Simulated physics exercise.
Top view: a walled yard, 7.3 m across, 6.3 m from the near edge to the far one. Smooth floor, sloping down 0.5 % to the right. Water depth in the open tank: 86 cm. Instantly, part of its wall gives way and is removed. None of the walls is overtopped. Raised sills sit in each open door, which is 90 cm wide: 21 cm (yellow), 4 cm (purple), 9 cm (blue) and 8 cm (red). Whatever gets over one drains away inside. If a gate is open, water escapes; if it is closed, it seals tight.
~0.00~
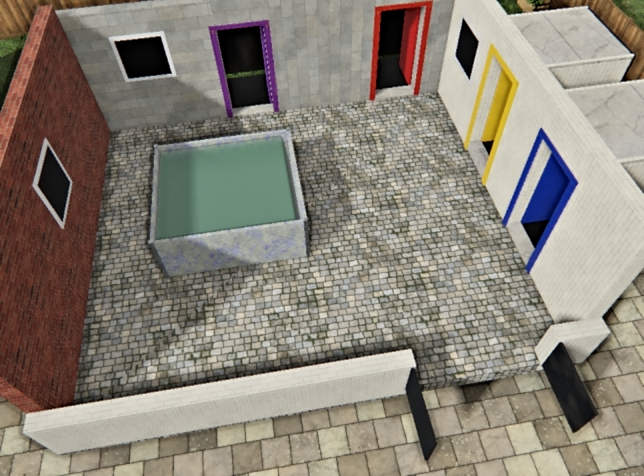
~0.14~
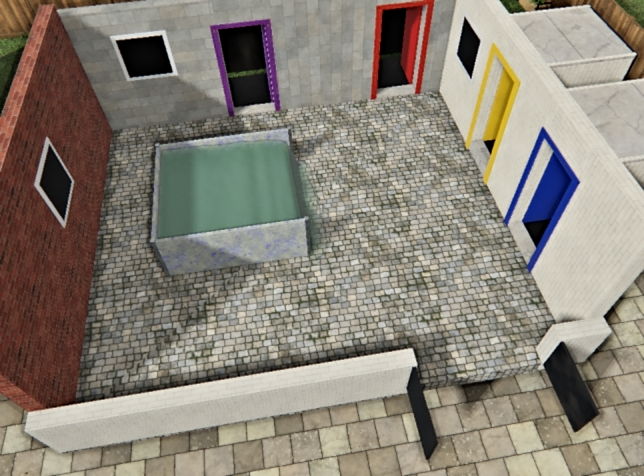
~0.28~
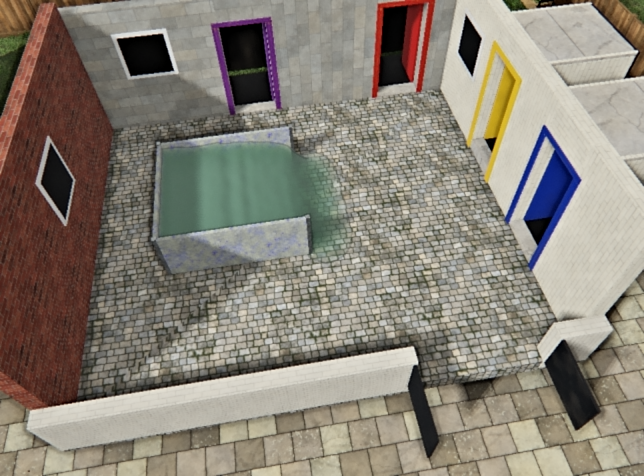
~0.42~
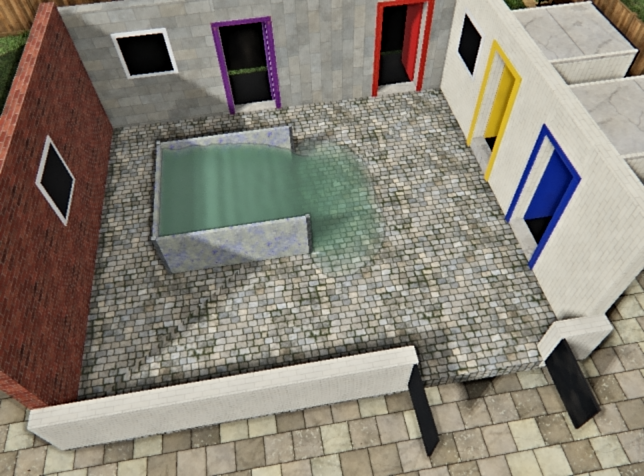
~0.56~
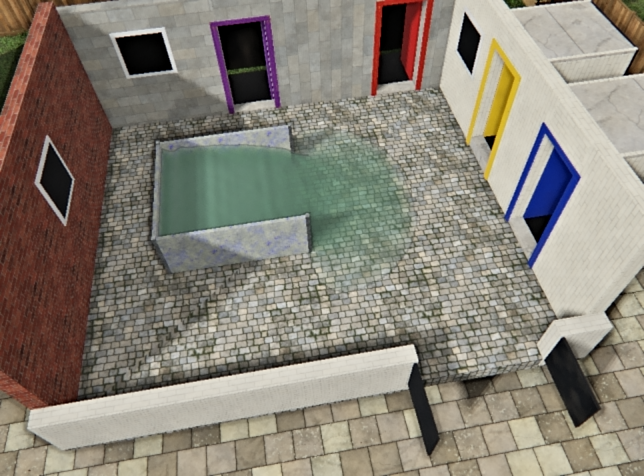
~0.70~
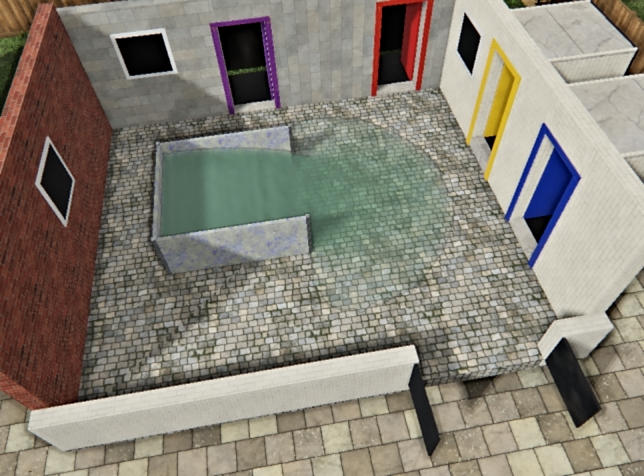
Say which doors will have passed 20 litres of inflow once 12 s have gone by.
After that time: Yellow door: Passed, purple door: Not passed, blue door: Passed, red door: Passed.
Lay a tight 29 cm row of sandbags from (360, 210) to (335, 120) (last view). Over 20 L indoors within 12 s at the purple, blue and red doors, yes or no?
Then the purple door is over the mark, the blue door over the mark, the red door over the mark.
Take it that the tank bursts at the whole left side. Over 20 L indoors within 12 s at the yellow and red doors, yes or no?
Against the limit, the yellow door stays within it and the red door exceeds it.
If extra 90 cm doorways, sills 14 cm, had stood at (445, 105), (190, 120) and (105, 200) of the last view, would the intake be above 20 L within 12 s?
Well, the first is on the high side, the second is on the low side, and the third is on the low side.
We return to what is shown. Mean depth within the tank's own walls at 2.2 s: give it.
Mean depth: Some 27 cm.
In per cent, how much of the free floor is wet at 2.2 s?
About 50 per cent.
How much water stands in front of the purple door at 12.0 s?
I'd put it at around 5.5 cm deep.
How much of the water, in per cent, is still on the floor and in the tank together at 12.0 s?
Near 54 in a hundred is still there.
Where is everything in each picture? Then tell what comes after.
The first frame shows still water, 86 cm deep, in the open tank at (227, 184).
In the second frame, the front is at a hidden place, 1.2 m from the gap at (298, 197); 0.5 m2 of floor is under water; 86 cm left at the back of the open tank.
In the third frame, water pours out at (299, 196) and has run 1.4 m, to (312, 155); typically 13 cm deep outside, 86 cm at the open tank's back.
In the fourth frame, water pours out at (299, 197) and has run 1.8 m, to (330, 143); typically 12 cm deep outside, 84 cm at the open tank's back.
In the fifth frame, the front is at (348, 134), 2.1 m from the gap at (299, 196); 6.2 m2 of floor is under water; 76 cm left at the back of the open tank.
In the sixth frame, the front is at (432, 165), 2.8 m from the gap at (299, 197); 9.4 m2 of floor is under water; 72 cm left at the back of the open tank.
After 1.4 s water covers 45 % of the floor and is deepest (44 cm) near (486, 185); yellow door 43 cm at the sill, 50 L in, purple door not reached, blue door 21 cm at the sill, 14 L in, red door 7 cm at the sill, 0 L in.
After 2.2 s water covers 50 % of the floor and is deepest (48 cm) near (442, 98); yellow door 44 cm at the sill, 162 L in, purple door not reached, blue door 32 cm at the sill, 107 L in, red door 20 cm at the sill, 6 L in.
After 3.5 s water covers 50 % of the floor and is deepest (36 cm) near (558, 329); yellow door 26 cm at the sill, 261 L in, purple door not reached, blue door 22 cm at the sill, 243 L in, red door 25 cm at the sill, 121 L in.
After 7.0 s water covers 85 % of the floor and is deepest (18 cm) near (113, 130); yellow door 10 cm at the sill, 272 L in, purple door 5 cm at the sill, 3 L in, blue door 12 cm at the sill, 323 L in, red door 12 cm at the sill, 272 L in.
After 12.0 s water covers 100 % of the floor and is deepest (10 cm) near (76, 424); yellow door 6 cm at the sill, 273 L in, purple door 6 cm at the sill, 5 L in, blue door 6 cm at the sill, 328 L in, red door 6 cm at the sill, 280 L in.
